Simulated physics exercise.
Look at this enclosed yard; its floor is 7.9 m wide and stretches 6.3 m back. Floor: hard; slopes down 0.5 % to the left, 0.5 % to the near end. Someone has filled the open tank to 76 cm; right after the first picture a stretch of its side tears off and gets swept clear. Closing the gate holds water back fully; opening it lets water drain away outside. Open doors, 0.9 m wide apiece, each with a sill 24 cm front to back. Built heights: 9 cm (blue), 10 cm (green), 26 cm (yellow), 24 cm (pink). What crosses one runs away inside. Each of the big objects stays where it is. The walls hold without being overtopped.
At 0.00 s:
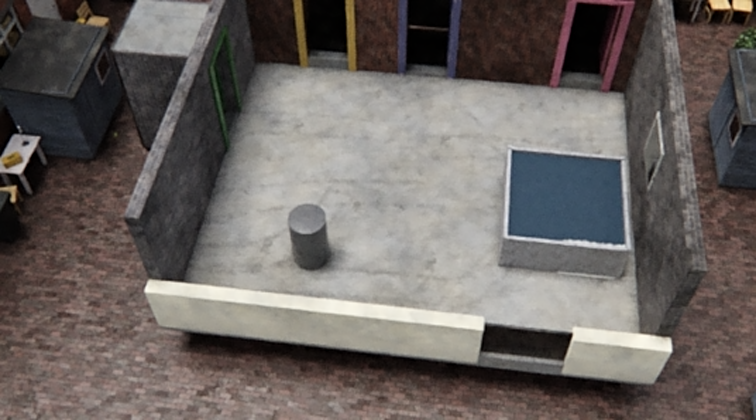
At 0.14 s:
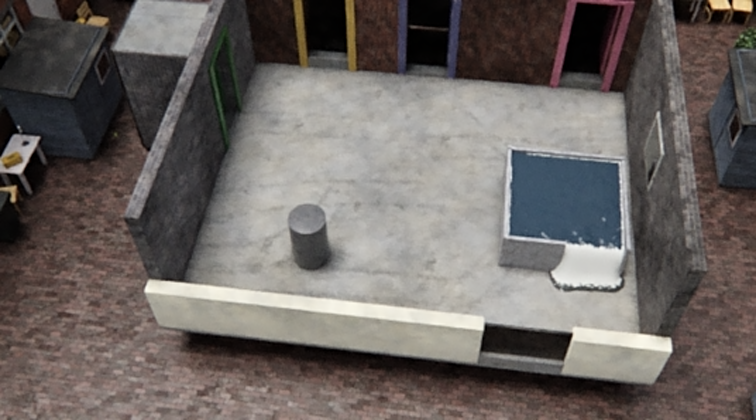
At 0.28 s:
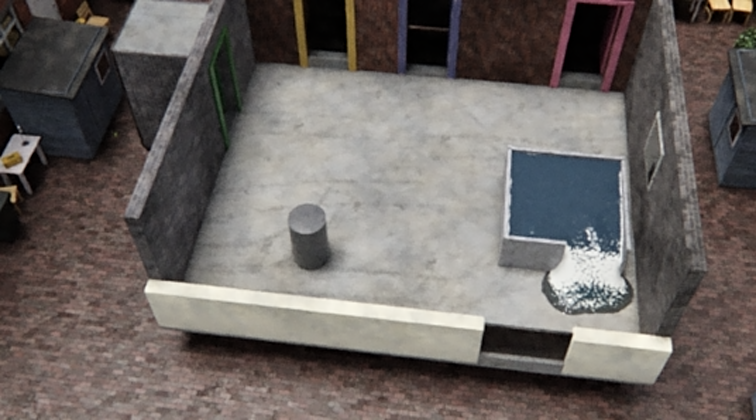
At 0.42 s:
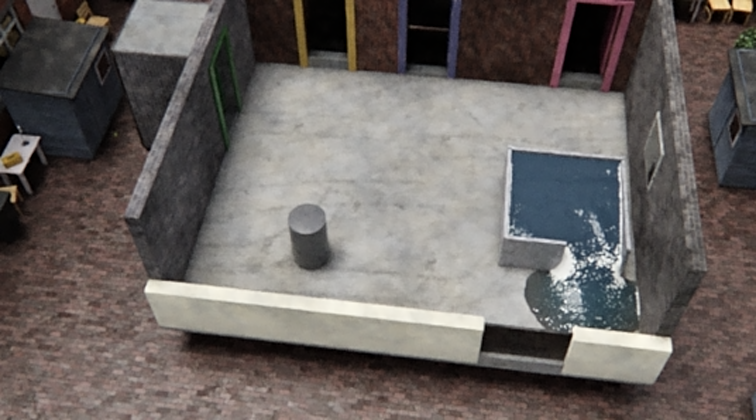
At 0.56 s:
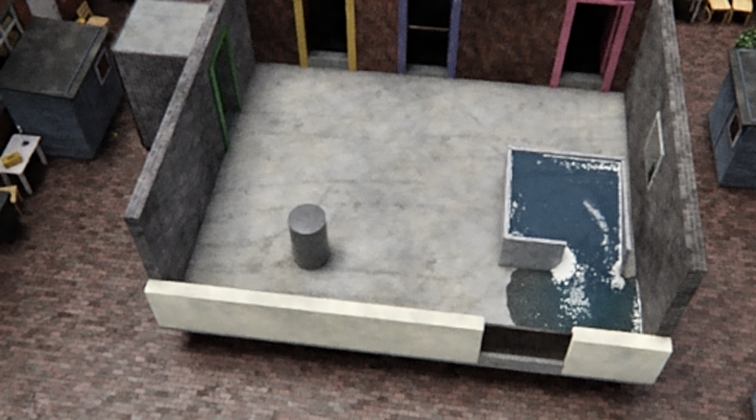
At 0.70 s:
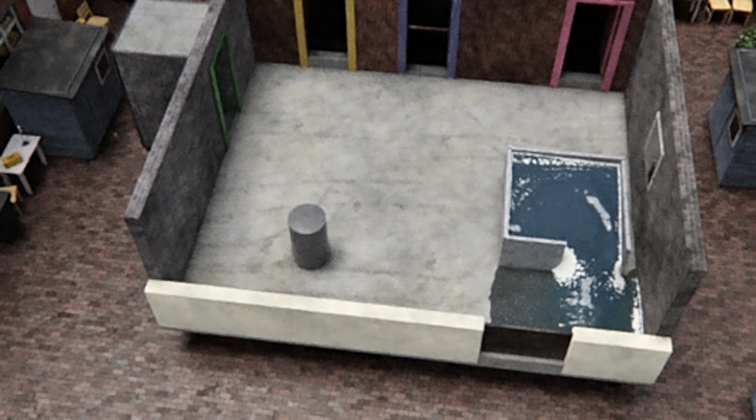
Water bursting through the broken front side of an open tank, foaming onto the pale floor and spreading along the low front wall.
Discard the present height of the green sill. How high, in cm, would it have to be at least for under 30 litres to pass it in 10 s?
At least about 7.5 cm.
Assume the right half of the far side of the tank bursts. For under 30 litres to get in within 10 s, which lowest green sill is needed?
Estimate: Near 11.0 cm.
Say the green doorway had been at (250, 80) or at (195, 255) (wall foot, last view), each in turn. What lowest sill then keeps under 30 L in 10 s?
In turn: Roughly 12.0 cm, roughly 14.5 cm.
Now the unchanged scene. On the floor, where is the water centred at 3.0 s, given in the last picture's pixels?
Near (523, 264).
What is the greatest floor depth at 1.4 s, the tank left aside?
About 63 cm at most.
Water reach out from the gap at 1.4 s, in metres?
Near 3.4 metres, give or take.
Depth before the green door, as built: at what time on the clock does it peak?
I'd guess close to 6.0 seconds.
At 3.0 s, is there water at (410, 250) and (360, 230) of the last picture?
Note: Point one reached; point two reached.
After 1.4 s water covers 10 % of the floor, deepest (63 cm) near (633, 360); it has not reached the green door.
After 3.0 s water covers 35 % of the floor, deepest (34 cm) near (599, 356); it has not reached the green door.
After 10.0 s water covers 90 % of the floor, deepest (14 cm) near (237, 121); 12 cm at the green door, 6 litres in over its 10 cm sill.
At the green door as built, the water arrived by 4.3 s and peaked near 12 cm at 5.8 s.
With a sill of 6.5 cm, 39 litres would have come in within the 10 s; with 8.5 cm, 17 litres. So under 30 litres takes about 7.5 cm.
